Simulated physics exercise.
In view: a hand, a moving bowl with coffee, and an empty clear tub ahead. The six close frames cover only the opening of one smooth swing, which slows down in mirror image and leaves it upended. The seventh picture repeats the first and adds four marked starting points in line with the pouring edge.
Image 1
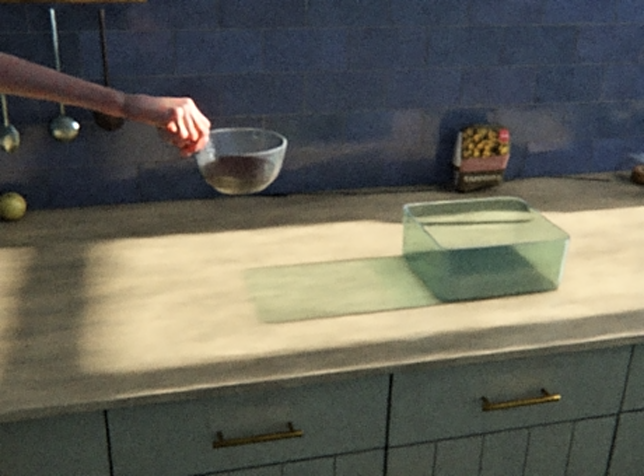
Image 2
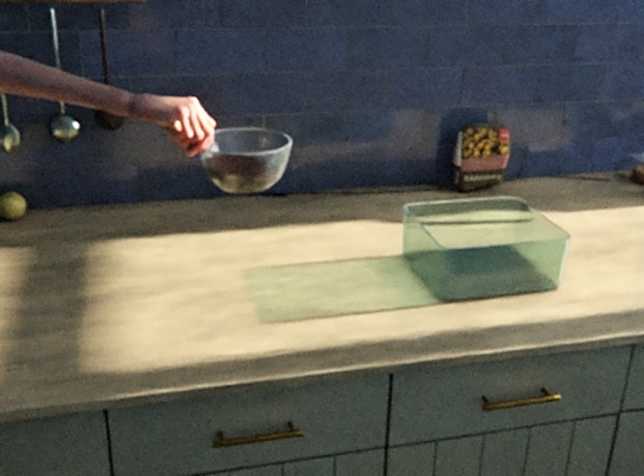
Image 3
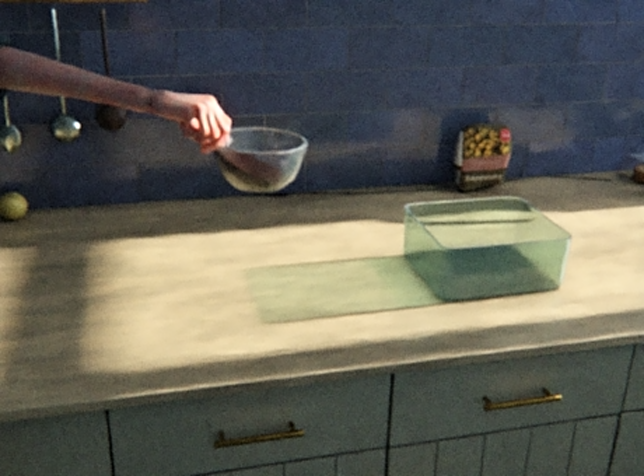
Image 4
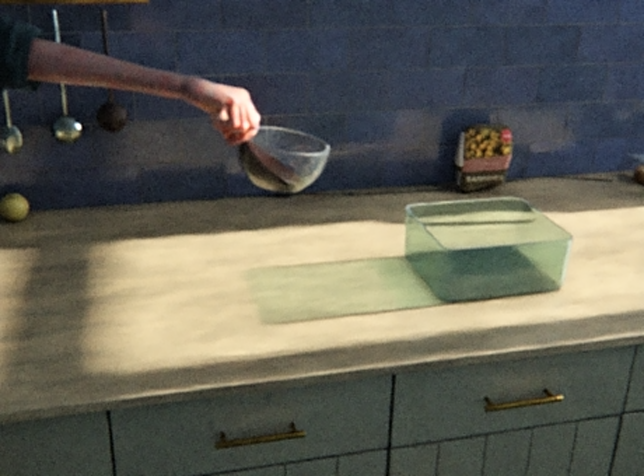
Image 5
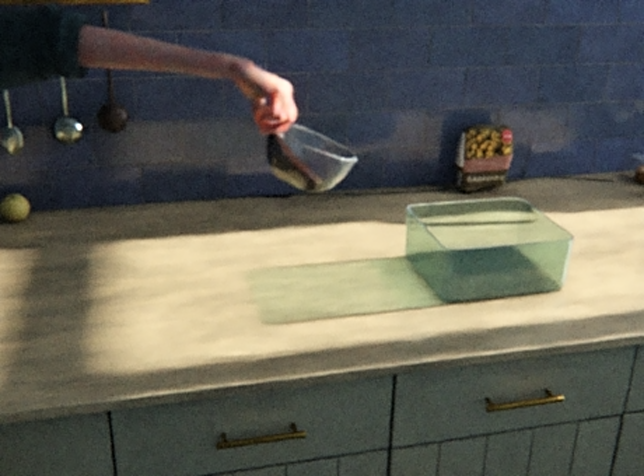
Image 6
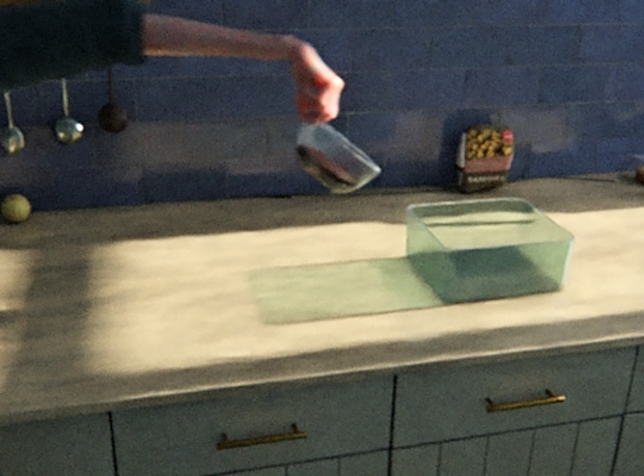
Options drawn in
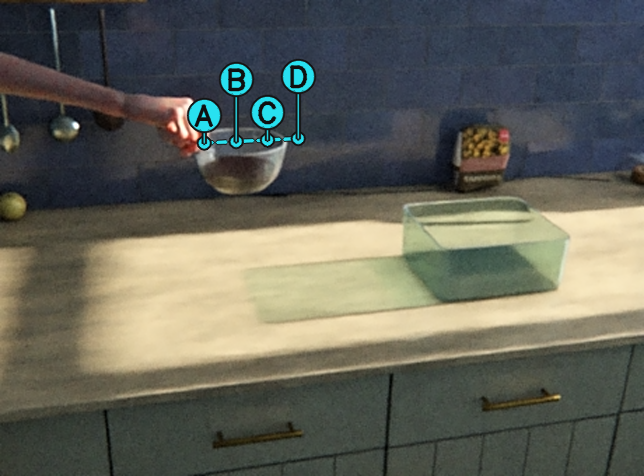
Hand carrying a clear bowl of dark contents rightward above a sunlit counter, tilting it steeply near an empty clear tub.
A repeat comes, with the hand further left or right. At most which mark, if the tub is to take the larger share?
Spot B.
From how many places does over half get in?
Three of the four.
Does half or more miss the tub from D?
No.
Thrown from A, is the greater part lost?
Yes, that goes wrong.
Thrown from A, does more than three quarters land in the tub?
No.
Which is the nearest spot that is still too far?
It is A.
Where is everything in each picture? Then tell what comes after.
Upright, lip at (283, 139); tub from (435, 300) to (559, 287); nothing has left yet, in the first picture.
Upright, lip at (288, 138); nothing has left yet, in the second picture.
Upright, lip at (303, 139); nothing has left yet, in the third picture.
Tipped about 10°, lip at (326, 145); nothing has left yet, in the fourth picture.
Tipped about 23°, lip at (352, 154); nothing has left yet, in the fifth picture.
Tipped about 39°, lip at (376, 166); nothing has left yet, in the sixth picture.
On the marked copy, A at (204, 143); B at (236, 141); C at (267, 140); D at (298, 138).
Choosing A, about 31 % lands in the tub, 58 % falls short and 11 % goes beside or beyond.
Choosing B, about 62 % lands in the tub, 24 % falls short and 14 % goes beside or beyond.
Choosing C, about 91 % lands in the tub, 7 % falls short.
Choosing D, about 90 % lands in the tub, 6 % falls short and 4 % goes beside or beyond.
